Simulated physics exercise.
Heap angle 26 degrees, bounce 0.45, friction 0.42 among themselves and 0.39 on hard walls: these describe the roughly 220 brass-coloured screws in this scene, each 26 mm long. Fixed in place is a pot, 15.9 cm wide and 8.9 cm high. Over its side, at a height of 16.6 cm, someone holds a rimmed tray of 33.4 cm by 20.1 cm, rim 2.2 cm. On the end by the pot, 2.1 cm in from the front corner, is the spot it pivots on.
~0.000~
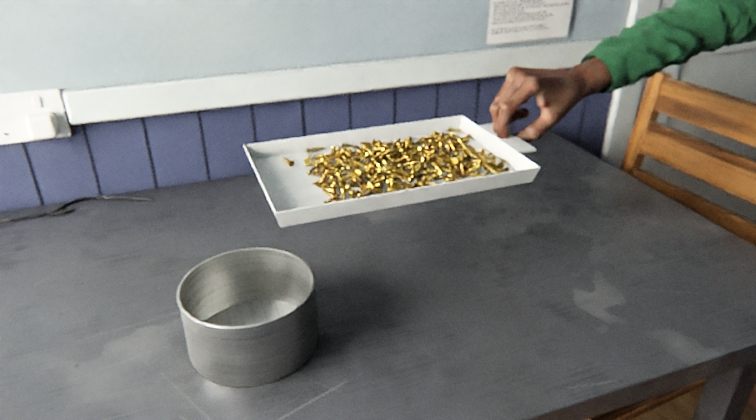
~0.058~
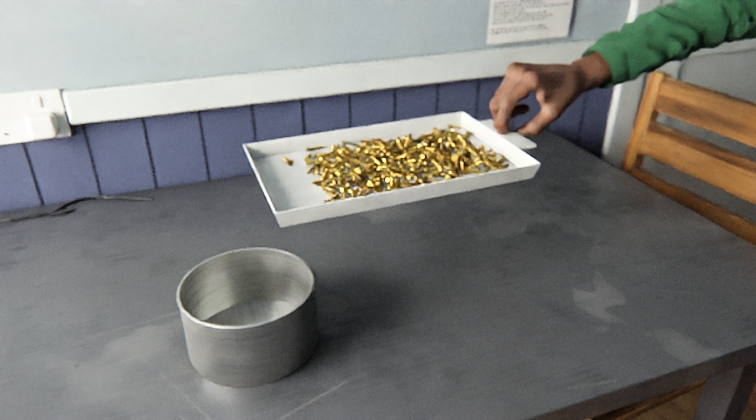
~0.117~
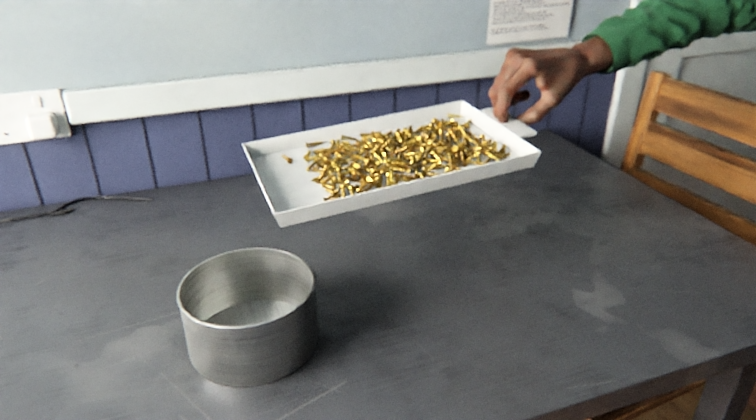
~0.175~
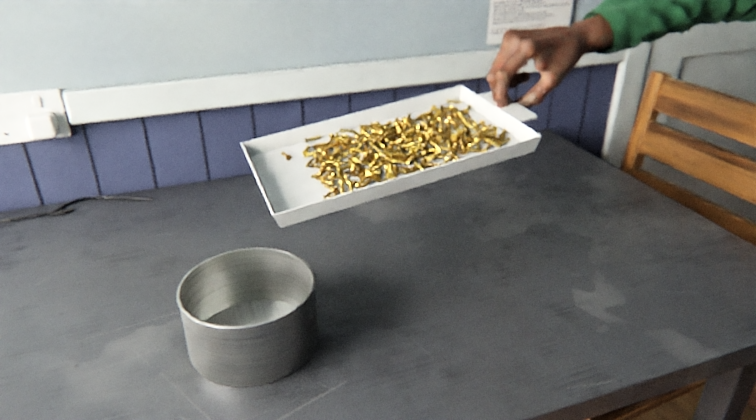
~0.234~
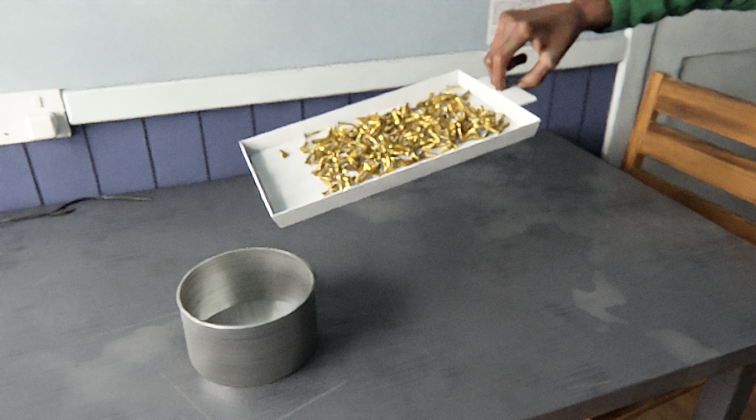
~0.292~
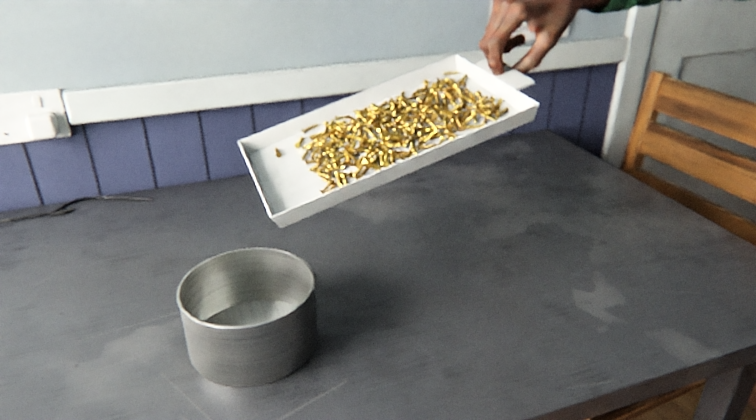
At a dark grey table, a hand in a green sleeve raised the right end of a white tray of brass-coloured screws, tilting it gradually down to the left beside a round metal pot.
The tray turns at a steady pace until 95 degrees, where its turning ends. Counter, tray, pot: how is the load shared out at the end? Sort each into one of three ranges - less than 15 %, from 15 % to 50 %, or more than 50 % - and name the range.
Ranges: Counter: From 15 % to 50 %; tray: Less than 15 %; pot: More than 50 %.
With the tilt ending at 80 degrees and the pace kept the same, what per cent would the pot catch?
I'd expect some 70 per cent in the pot.
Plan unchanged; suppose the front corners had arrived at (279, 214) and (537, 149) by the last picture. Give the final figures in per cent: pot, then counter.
The pot gets 40 and the counter 60.
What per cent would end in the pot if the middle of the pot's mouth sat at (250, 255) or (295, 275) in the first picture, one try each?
Around 80 per cent, then around 40 per cent.
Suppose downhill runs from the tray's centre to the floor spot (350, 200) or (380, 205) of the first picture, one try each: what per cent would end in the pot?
I'd put it at roughly 75 per cent for the first tilt and roughly 25 per cent for the second.
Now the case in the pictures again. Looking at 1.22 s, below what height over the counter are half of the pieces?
Height: Around 16 cm.
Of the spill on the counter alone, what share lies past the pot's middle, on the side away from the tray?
That works out to about 90 percent.
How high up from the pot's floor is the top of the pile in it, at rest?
Roughly 2.5 cm up.
Then, at 0.85 s, tilt 53 degrees; the tray holds 95 %, the pot 0 %.
Then, at 1.22 s, tilt 78 degrees; the tray holds 50 %, the pot 35 %.
Then, at 1.68 s, tilt 95 degrees; the tray holds 0 %, the pot 75 %.
In the end, at 2.4 s, counter 25 %, tray 0 %, pot 75 %.
